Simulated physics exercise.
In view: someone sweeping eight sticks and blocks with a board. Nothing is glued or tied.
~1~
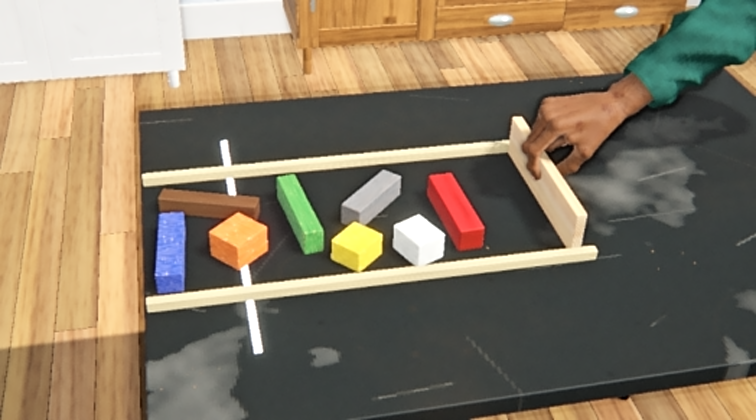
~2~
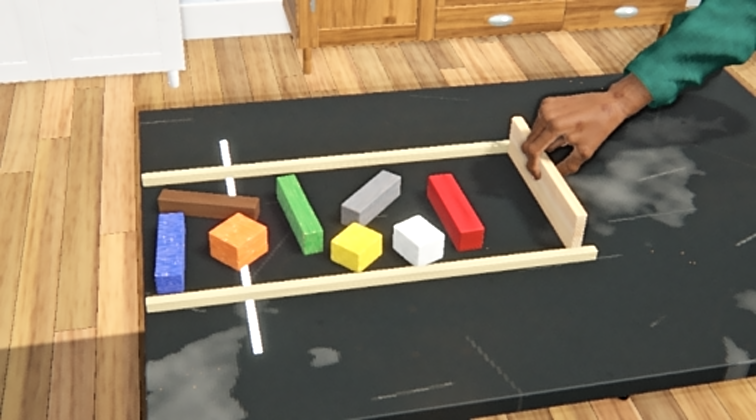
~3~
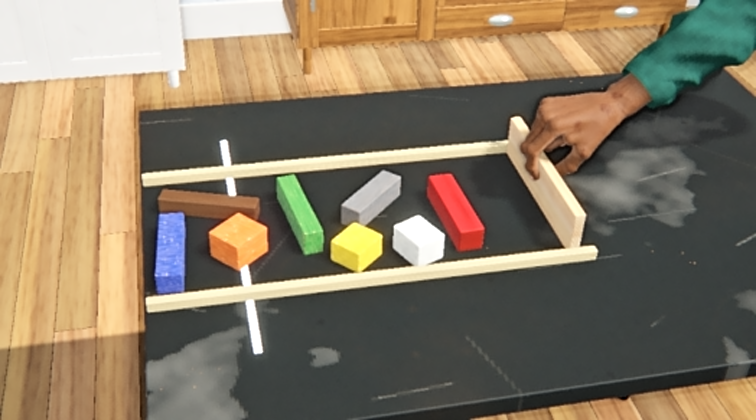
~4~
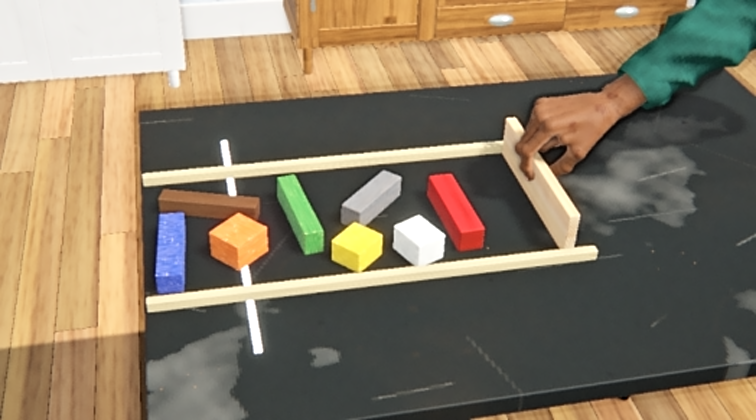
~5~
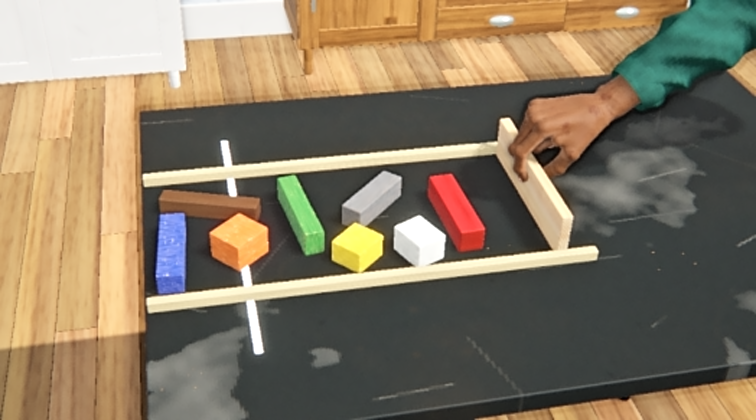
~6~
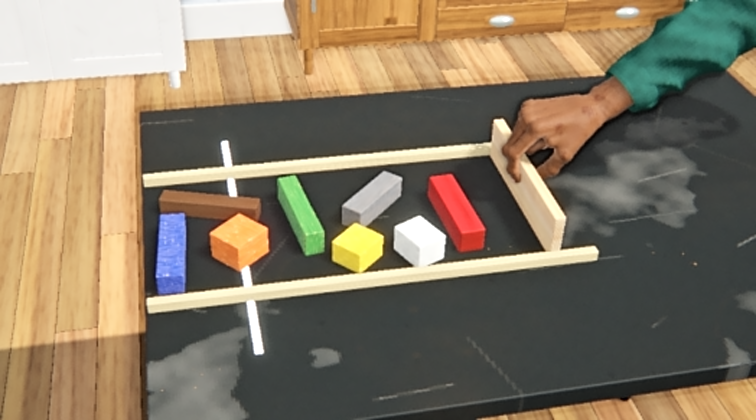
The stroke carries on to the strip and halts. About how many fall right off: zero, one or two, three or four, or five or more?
As it turns out, the number that fall off is one or two.
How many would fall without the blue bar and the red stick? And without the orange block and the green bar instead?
Fallen: 0, and 0 in the other try.
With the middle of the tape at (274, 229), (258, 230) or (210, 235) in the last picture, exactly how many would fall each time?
In that order 0, 1 and 4.
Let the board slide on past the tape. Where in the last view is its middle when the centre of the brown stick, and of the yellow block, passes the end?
At (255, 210) for the brown stick; at (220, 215) for the yellow block.
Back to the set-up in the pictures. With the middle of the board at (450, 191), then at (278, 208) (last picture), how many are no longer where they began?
At the one place 1, at the other 8.
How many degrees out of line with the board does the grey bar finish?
About 0°.
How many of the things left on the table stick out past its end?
That would be 1.
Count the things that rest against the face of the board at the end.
The number is 1.
A little later, none off yet; blue bar at rest near (172, 253); brown stick at rest near (210, 206); orange block at rest near (240, 242).
Next, none off yet; blue bar at rest near (172, 253); brown stick at rest near (209, 207); orange block at rest near (231, 242).
When it is over, the number that fall off is one or two; down, brown stick and blue bar.
